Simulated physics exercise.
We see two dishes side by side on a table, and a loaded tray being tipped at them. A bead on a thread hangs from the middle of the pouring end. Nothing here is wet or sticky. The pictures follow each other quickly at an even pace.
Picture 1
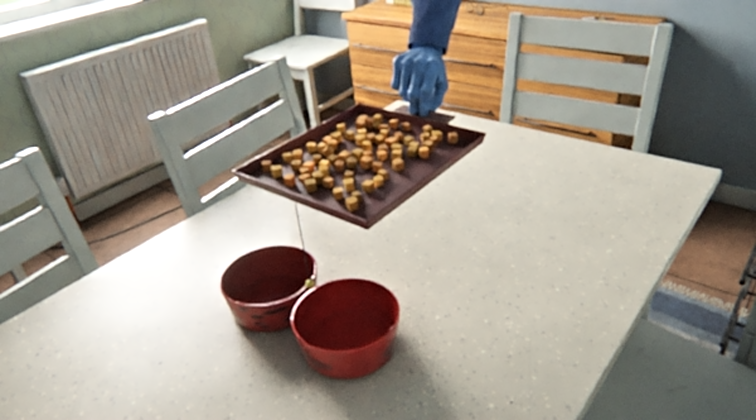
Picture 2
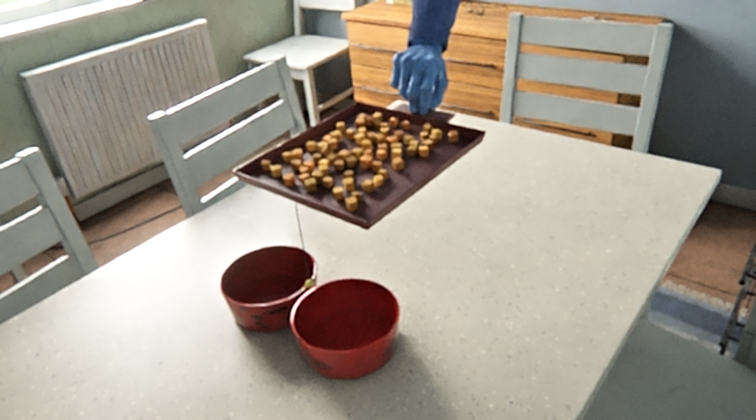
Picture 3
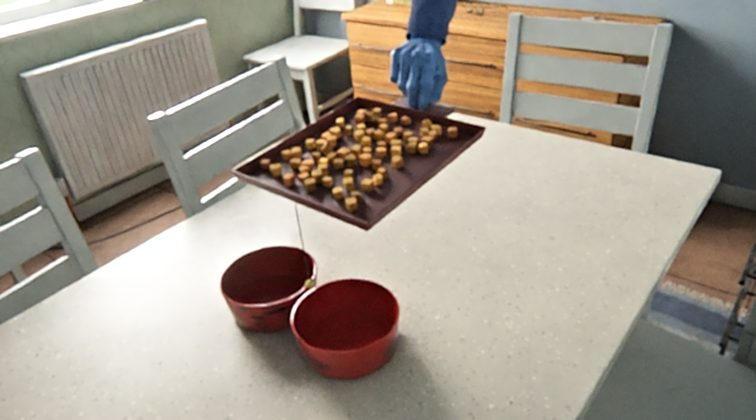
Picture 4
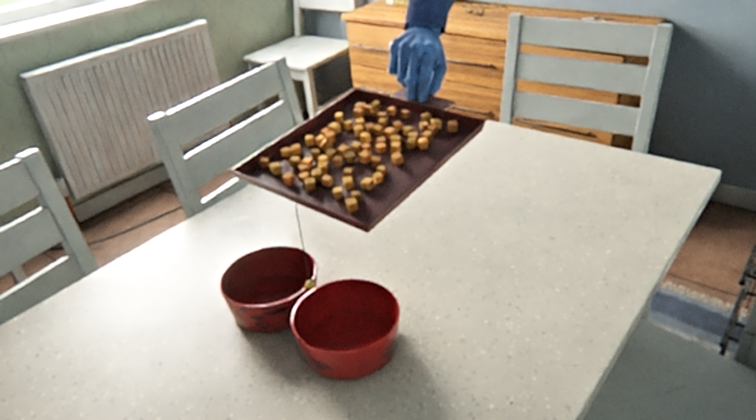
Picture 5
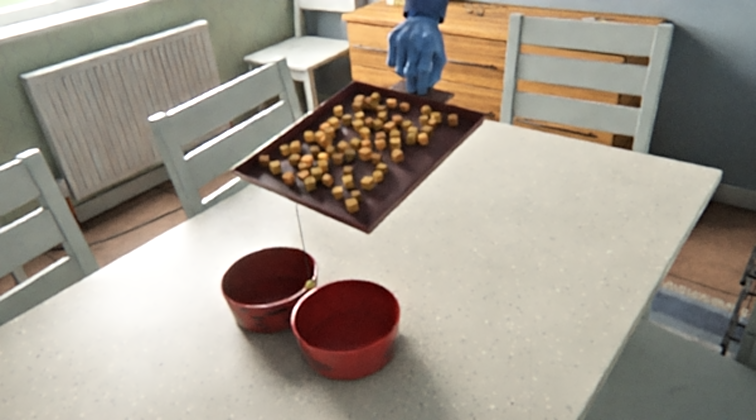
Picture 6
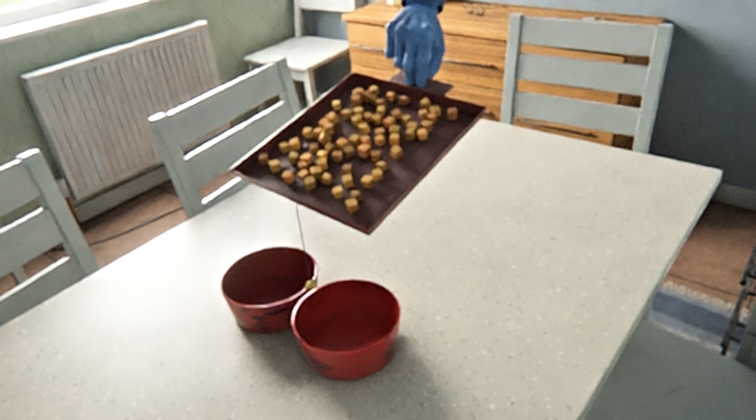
A blue-gloved hand gripping the far edge of a dark tray slowly raises that edge, tilting the tray slightly toward the viewer while the small golden-brown croutons stay scattered across it and the camera stays still. Below it, two dark red dishes sit side by side on a pale speckled table. The room, seen from above the table, has grey chairs, a white radiator and wooden drawers.
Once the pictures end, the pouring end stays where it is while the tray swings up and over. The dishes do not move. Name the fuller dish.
More goes to the right dish.
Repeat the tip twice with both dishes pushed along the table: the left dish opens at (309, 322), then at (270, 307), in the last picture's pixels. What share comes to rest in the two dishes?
First some 70, then 100 per cent.
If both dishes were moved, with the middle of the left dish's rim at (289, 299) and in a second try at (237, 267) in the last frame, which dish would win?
In turn: Right; the right-hand dish.
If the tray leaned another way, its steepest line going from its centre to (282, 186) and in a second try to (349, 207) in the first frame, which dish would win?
In turn: Left; the right one.
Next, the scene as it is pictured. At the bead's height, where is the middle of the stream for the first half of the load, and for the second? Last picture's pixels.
The first part at (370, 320); the rest at (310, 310).
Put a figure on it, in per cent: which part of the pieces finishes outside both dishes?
About 40 per cent.
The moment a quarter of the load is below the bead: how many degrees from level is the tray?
Near 105 degrees.
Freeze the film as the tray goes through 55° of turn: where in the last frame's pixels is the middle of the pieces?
Roughly at (326, 186).
Just after the last frame, tray tipped steeply; almost all on the tray; just a few in the right dish.
A moment on, tray tipped right over; almost all on the tray; just a few in the right dish; just a few in the air.
Further on, tray tipped past a quarter turn; roughly two thirds in the right dish; roughly a third outside both.
When it is over, tray tipped past a quarter turn; roughly two thirds in the right dish; not one in the left dish; roughly a third outside both.
